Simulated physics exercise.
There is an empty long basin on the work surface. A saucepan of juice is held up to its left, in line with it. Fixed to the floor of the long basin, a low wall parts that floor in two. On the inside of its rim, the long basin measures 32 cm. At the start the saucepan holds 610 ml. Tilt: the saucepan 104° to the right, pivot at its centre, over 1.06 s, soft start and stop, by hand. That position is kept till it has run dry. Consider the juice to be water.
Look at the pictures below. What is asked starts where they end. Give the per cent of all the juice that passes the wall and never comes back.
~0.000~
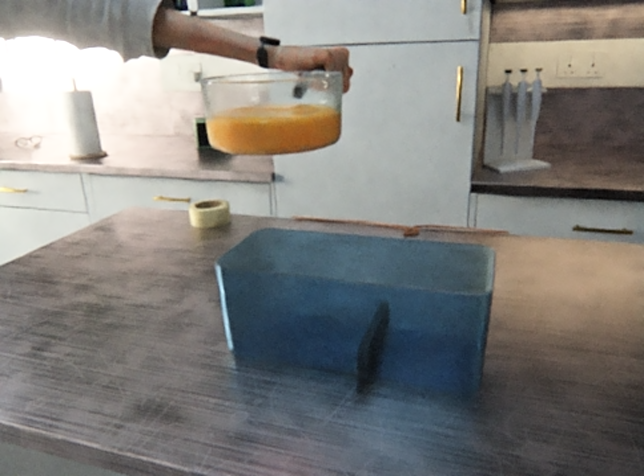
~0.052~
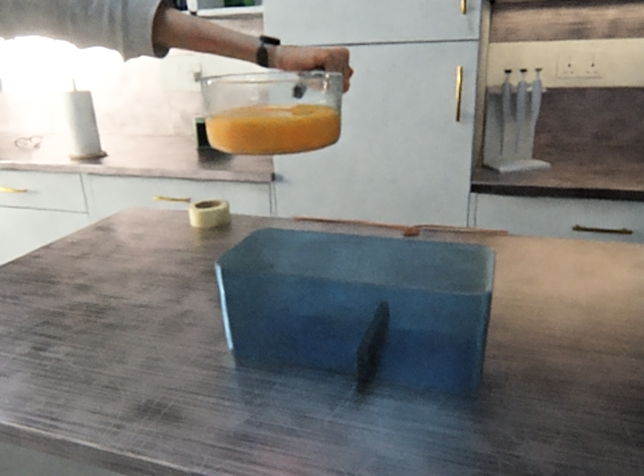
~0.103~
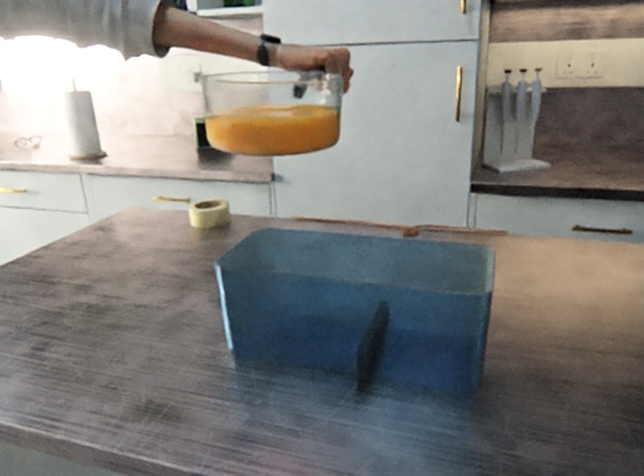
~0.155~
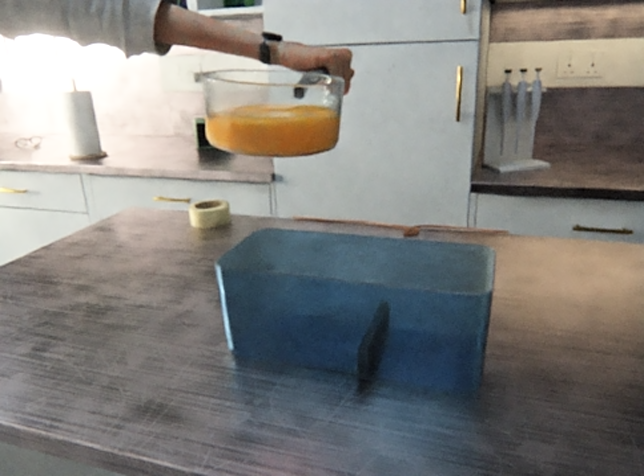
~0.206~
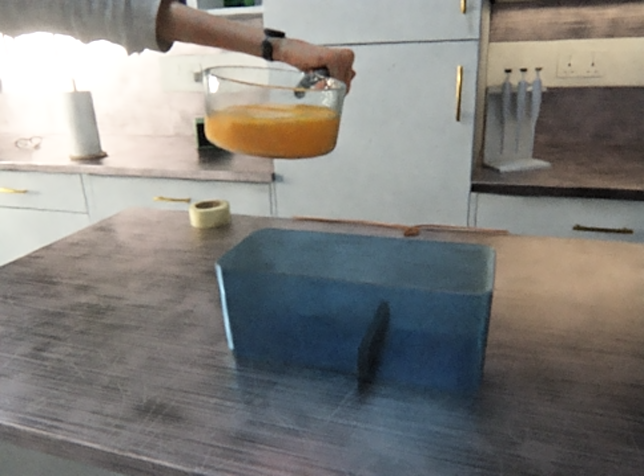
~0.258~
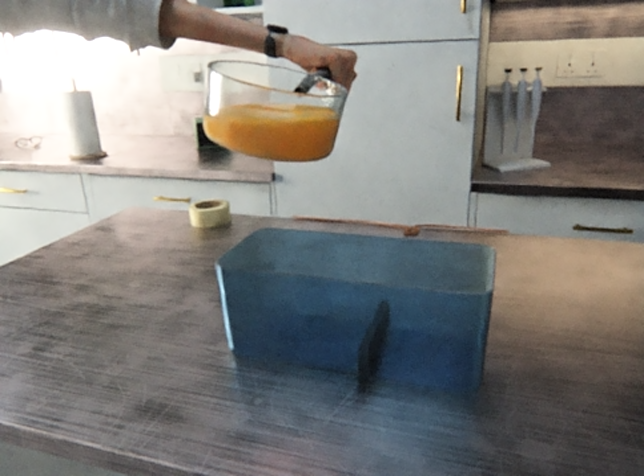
I would say 58 percent.
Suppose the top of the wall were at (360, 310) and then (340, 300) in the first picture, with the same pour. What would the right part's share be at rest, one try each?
Roughly 80 per cent, then 95 per cent.
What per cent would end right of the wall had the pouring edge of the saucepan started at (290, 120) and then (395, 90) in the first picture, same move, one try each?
The first try gives around 5 percent, the second around 90 percent.
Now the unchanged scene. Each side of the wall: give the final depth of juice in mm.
Final levels - left approx 10 mm, right approx 22 mm.
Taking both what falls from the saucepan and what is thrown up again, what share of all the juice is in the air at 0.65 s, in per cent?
Around 36 percent.
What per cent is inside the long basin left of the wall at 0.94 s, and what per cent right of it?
I'd say some 16 in a hundred on the left and 52 on the right.
By 0.65 s the tilt is 70° and 61 per cent is still to pour, 1 is left of the wall and 3 right of it.
By 0.94 s the tilt is 100° and 14 per cent is still to pour, 16 is left of the wall and 53 right of it.
By 1.24 s the tilt is 104° and 1 per cent is still to pour, 39 is left of the wall and 57 right of it.
By 1.56 s the tilt is 104° and 0 per cent is still to pour, 41 is left of the wall and 58 right of it.
At rest 41 per cent lies left of the wall, 58 right of it and 1 outside.
